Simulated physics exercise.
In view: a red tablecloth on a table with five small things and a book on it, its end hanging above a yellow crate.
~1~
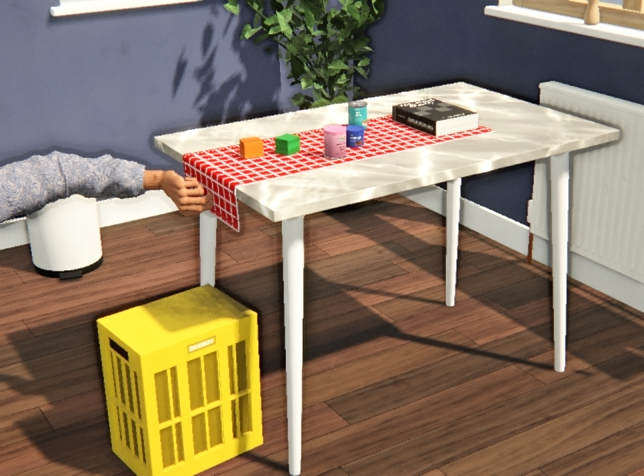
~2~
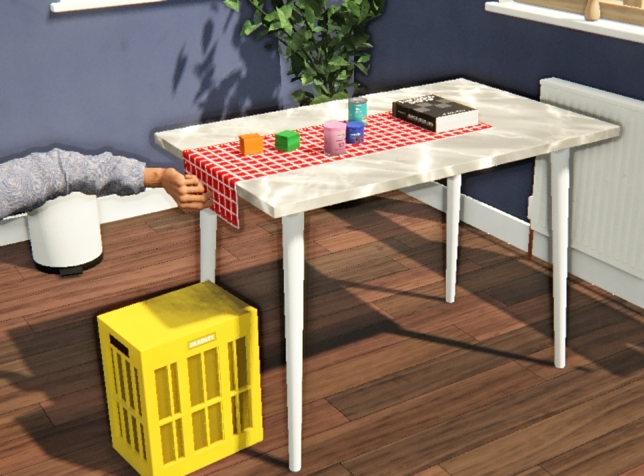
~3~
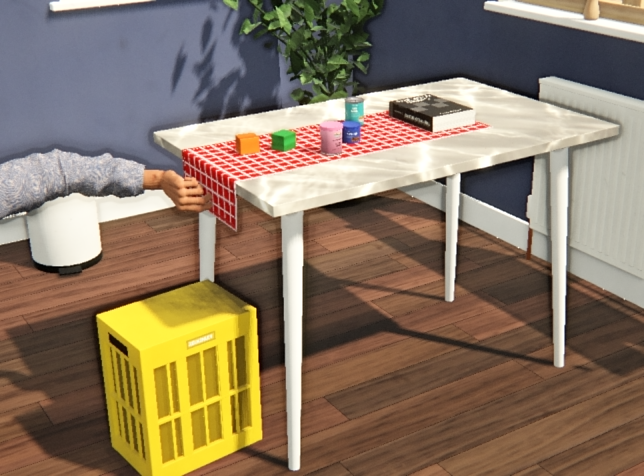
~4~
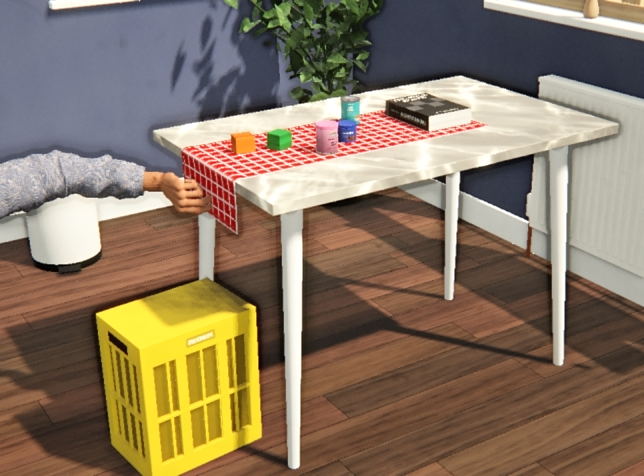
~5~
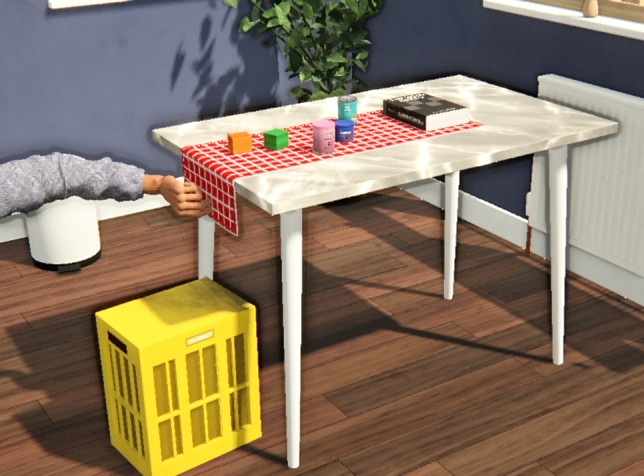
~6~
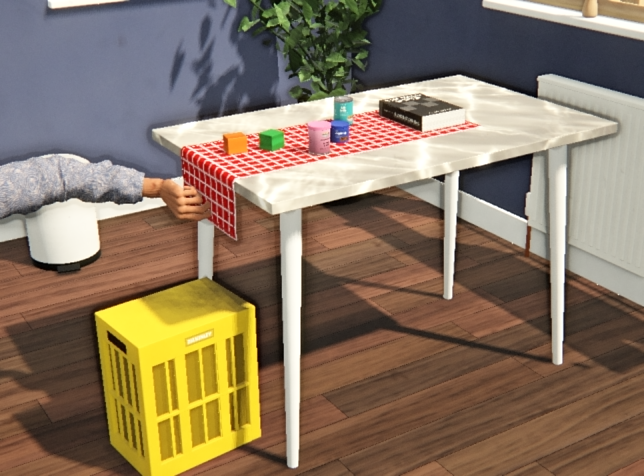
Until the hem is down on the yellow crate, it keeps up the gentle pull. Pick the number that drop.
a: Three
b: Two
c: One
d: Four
(b) Two.
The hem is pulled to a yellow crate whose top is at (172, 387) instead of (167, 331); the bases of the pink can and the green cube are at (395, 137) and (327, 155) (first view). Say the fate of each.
Result: Pink can still there, green cube gone.
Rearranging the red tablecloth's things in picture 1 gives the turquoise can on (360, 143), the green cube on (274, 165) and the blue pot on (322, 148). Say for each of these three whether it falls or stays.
In the end the turquoise can is still on top, the green cube is no longer on top, and the blue pot is still on top.
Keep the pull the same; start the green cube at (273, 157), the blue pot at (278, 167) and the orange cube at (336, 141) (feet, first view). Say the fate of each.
The green cube is off the top, the blue pot is off the top, the orange cube is still on top.
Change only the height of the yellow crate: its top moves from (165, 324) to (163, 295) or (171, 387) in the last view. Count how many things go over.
It comes to 1 for the first height and 4 for the second.
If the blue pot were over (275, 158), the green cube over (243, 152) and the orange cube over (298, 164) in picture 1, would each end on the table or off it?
Outcome: The blue pot is gone, the green cube is gone, the orange cube is gone.
Early on, hem near (211, 257); all still up.
Midway, hem on the crate; orange cube gone.
Near the end, hem on the crate; orange cube and green cube gone.
Finally, hem on the crate; orange cube and green cube gone. The table loses two.
